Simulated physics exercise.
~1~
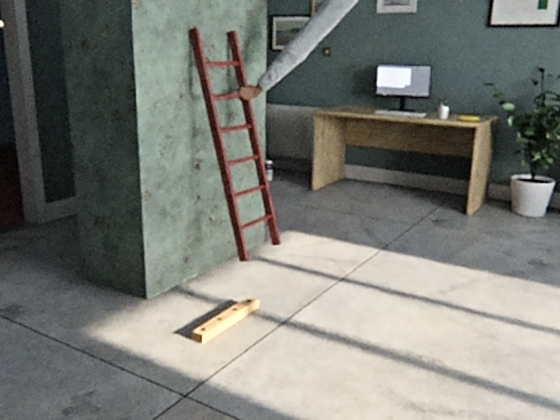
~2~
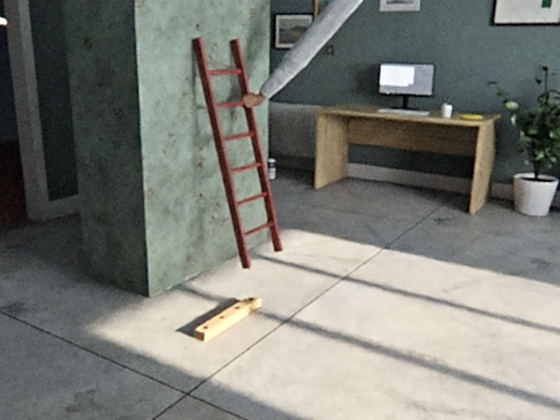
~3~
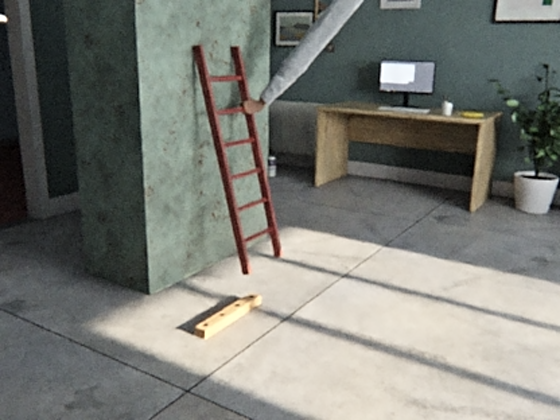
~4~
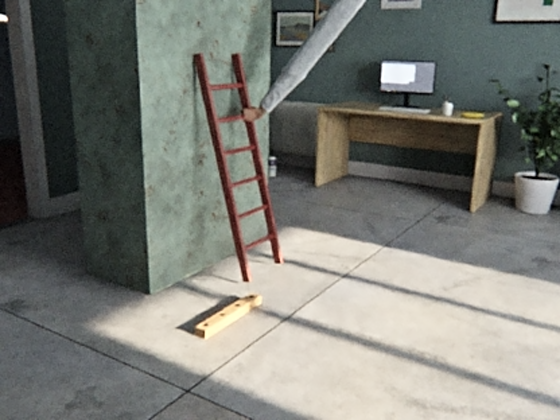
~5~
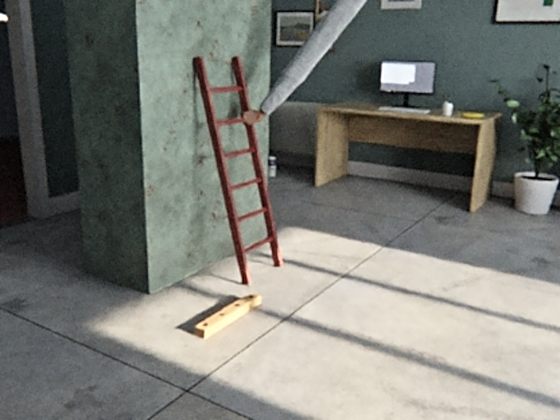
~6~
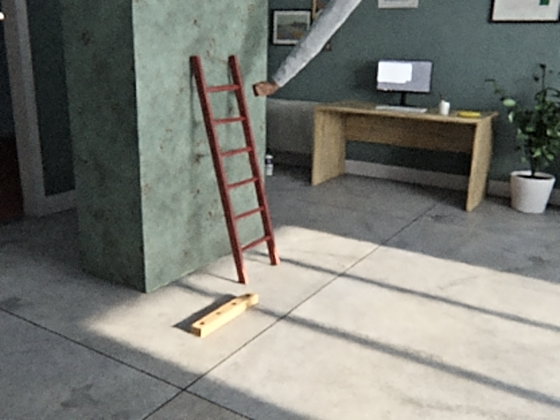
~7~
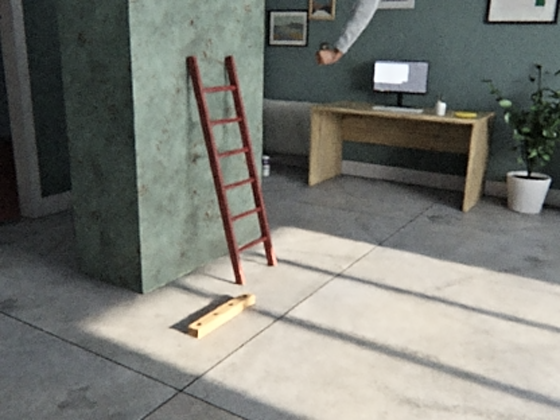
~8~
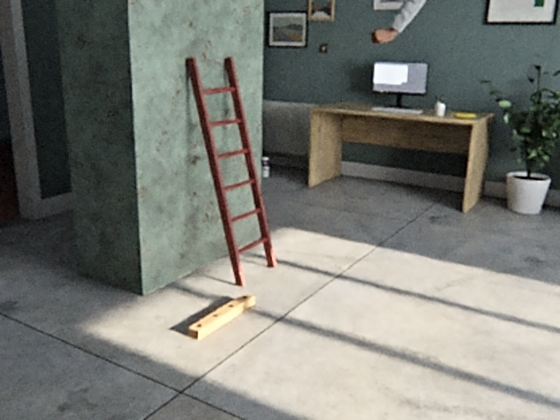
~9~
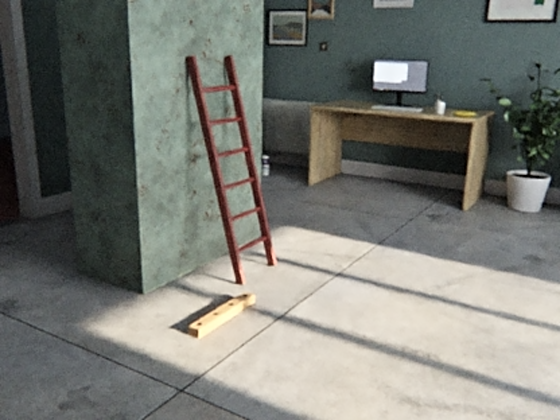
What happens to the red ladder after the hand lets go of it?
The red ladder stays leaning against the green pillar.
A red ladder, held by a hand reaching in from above, was lowered slightly to the floor against a green pillar, near a wooden batten. The hand then let go and drew away out of sight, and the ladder stayed leaning there.
